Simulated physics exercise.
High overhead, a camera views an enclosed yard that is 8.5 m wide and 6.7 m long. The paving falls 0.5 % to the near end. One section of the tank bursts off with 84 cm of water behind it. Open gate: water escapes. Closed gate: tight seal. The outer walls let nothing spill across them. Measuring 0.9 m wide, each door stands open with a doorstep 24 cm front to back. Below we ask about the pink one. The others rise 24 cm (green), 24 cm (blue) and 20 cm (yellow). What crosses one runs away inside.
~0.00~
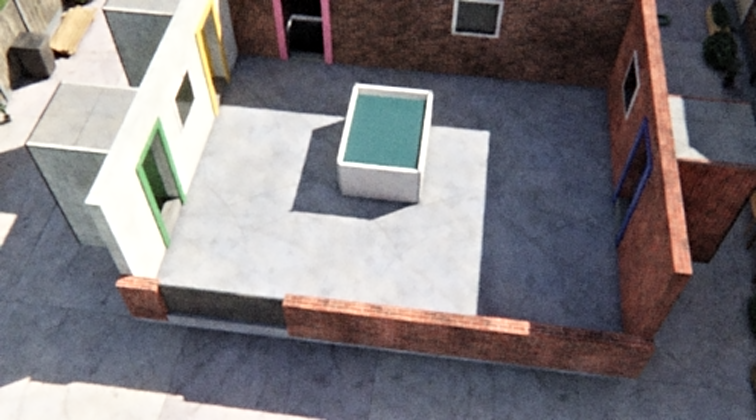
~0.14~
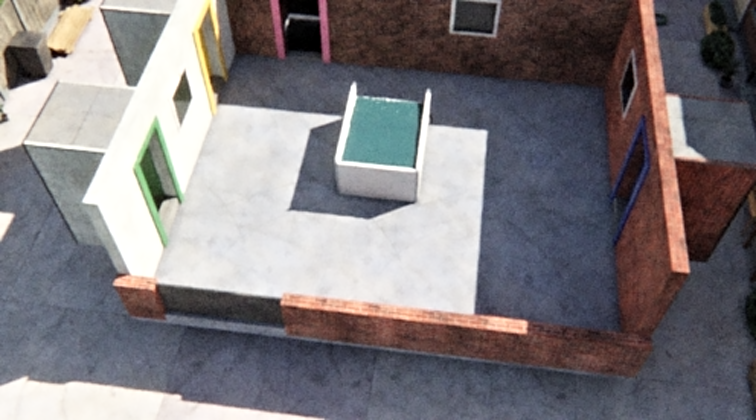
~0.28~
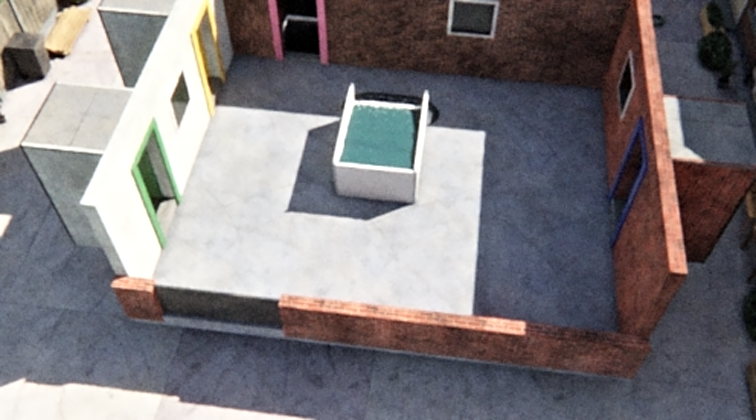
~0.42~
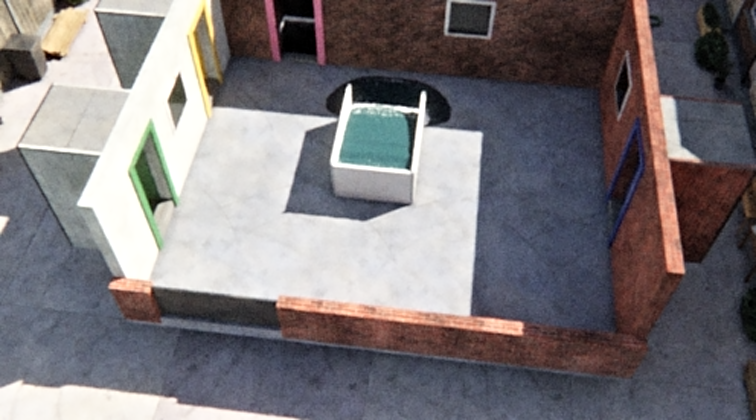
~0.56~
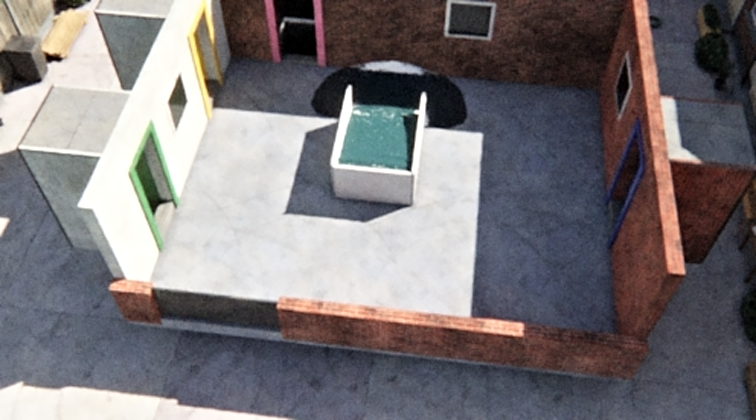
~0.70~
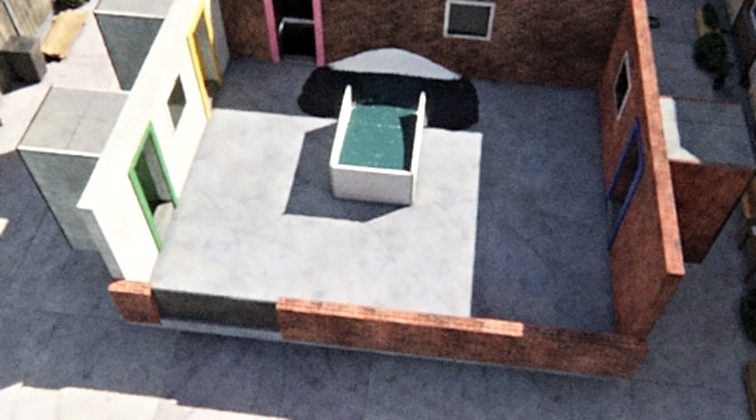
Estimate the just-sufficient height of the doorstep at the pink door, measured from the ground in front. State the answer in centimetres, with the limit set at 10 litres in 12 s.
I would say 12.5 cm.
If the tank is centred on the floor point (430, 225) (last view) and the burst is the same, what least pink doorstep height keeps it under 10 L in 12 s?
Then about 8.0 centimetres at the least.
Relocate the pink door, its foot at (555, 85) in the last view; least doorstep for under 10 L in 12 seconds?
It needs about 10.5 cm.
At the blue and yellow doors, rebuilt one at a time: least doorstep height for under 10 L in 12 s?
Roughly 4.5 cm for the blue door and roughly 18 cm for the yellow door.
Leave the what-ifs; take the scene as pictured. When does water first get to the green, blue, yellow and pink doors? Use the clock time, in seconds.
The green door at 3.4 s, the blue door at 3.0 s, the yellow door at 2.0 s, the pink door at 0.9 s.
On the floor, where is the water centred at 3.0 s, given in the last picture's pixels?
Near (397, 111).
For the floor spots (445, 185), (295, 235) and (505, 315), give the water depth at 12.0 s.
Ordered as asked: 2, 6, 8 cm.
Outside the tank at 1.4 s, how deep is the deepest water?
Up to some 52 centimetres, I'd say.
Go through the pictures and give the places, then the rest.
The first frame shows the tank at (387, 129) is whole and still, 84 cm deep; the pink door at (303, 26) is dry.
In the second frame, the front is at a hidden place, 0.3 m from the gap on the far side; 0.3 m2 of floor is wet, 84 cm left at the back.
In the third frame, water pours out on the far side and has run 0.7 m, to a hidden place; about 12 cm deep outside, 84 cm at the back.
In the fourth frame, the front is at (377, 79), 1.3 m from the gap on the far side; 2.7 m2 of floor is wet, 81 cm left at the back.
In the fifth frame, water pours out on the far side and has run 1.6 m, to (439, 76); about 9 cm deep outside, 72 cm at the back.
In the sixth frame, the front is at (464, 79), 1.8 m from the gap on the far side; 5.2 m2 of floor is wet, 72 cm left at the back; 0.6 m in a straight line remain to the pink door at (295, 29).
After 1.4 s water covers 15 % of the floor, deepest (52 cm) near (391, 72); 13 cm at the pink door, 3 litres in over its 5 cm doorstep.
After 3.0 s water covers 35 % of the floor, deepest (30 cm) near (598, 90); 10 cm at the pink door, 43 litres in over its 5 cm doorstep.
After 12.0 s water covers 100 % of the floor, deepest (10 cm) near (386, 210); 3 cm at the pink door, 66 litres in over its 5 cm doorstep.
At the pink door as built, the water arrived by 1.0 s and peaked near 14 cm at 1.8 s.
With a doorstep of 11 cm, 15 litres would have come in within the 12 s; with 15 cm, 4 litres. So under 10 litres takes about 12.5 cm.
